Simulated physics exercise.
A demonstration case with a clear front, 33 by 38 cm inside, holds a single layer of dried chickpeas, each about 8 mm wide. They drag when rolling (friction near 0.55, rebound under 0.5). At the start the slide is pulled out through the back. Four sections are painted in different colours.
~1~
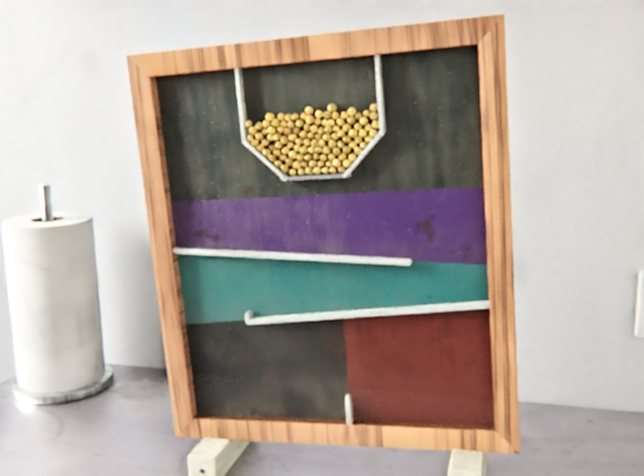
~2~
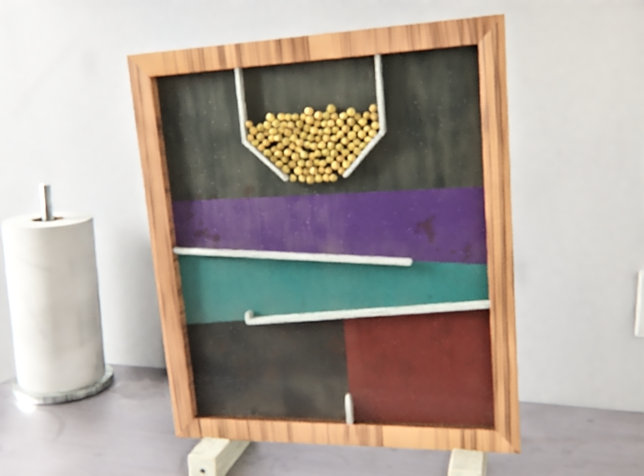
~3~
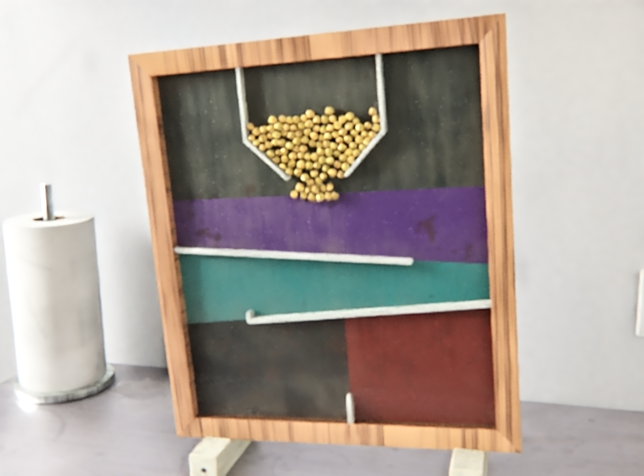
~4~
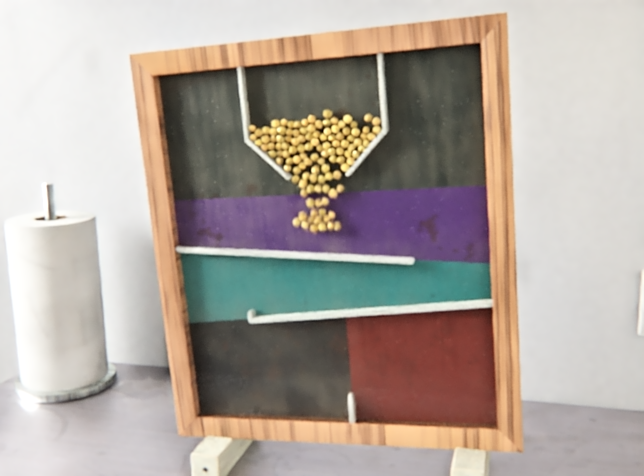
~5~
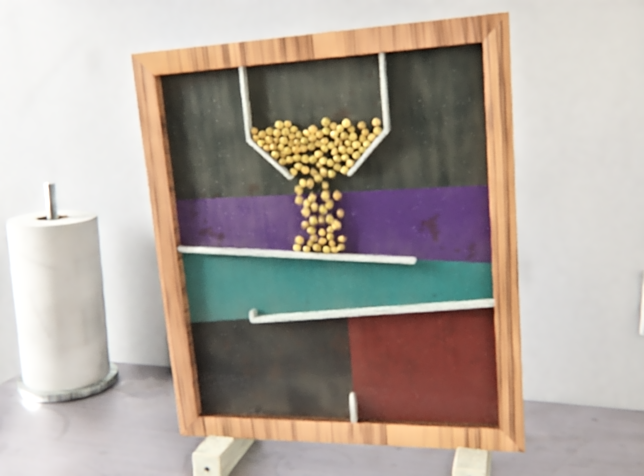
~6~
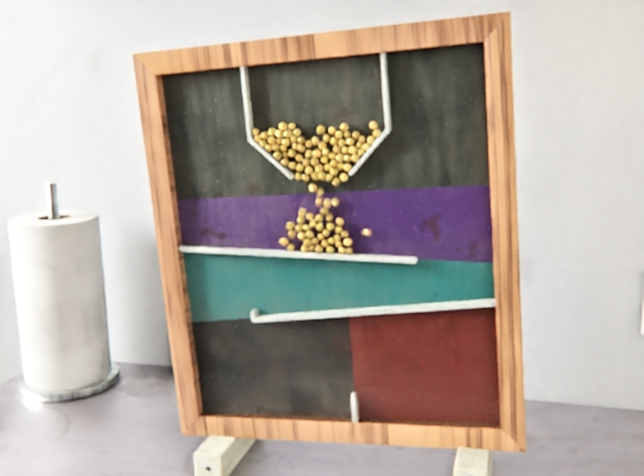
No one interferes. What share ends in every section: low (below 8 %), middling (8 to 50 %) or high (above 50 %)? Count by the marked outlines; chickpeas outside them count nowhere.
Red low, purple high, turquoise middling, black low.
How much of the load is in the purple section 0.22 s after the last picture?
Some 95 per cent.
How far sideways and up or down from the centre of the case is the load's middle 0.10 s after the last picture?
Some 1 cm left and 4 cm above.
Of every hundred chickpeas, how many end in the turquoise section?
Roughly 10 per cent.
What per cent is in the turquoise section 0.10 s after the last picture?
Roughly 0 per cent.
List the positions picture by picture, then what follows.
In the first picture, tilted 4° anticlockwise; about 120 chickpeas; chickpeas' middle (314, 143); red (419, 366), purple (331, 226), turquoise (307, 286), black (268, 369); slide (284, 179) to (349, 175).
In the second picture, chickpeas' middle (311, 137); 6 out, lowest chickpea (310, 179).
In the third picture, chickpeas' middle (312, 143); 15 out, lowest chickpea (312, 198).
In the fourth picture, chickpeas' middle (315, 158); 28 out, lowest chickpea (314, 228).
In the fifth picture, chickpeas' middle (319, 165); 36 out, lowest chickpea (335, 250).
In the sixth picture, chickpeas' middle (315, 176); 48 out, lowest chickpea (349, 251); wall ends (415, 260), (254, 312), (354, 396), (243, 64) to (292, 176), (351, 173) to (383, 50).
Then, 0.10 s after the last picture, the chickpeas' middle is 1 cm left of and 4 cm above the centre; purple 65 %.
Then, 0.22 s after the last picture, the chickpeas' middle is 1 cm left of and 2 cm above the centre; purple 95 %, turquoise 5 %.
Then, 0.45 s after the last picture, the chickpeas' middle is in line with and 1 cm above the centre; purple 90 %, turquoise 10 %.
All still 1.8 s after it, red 0 %, purple 90 %, turquoise 10 %, black 0 %.
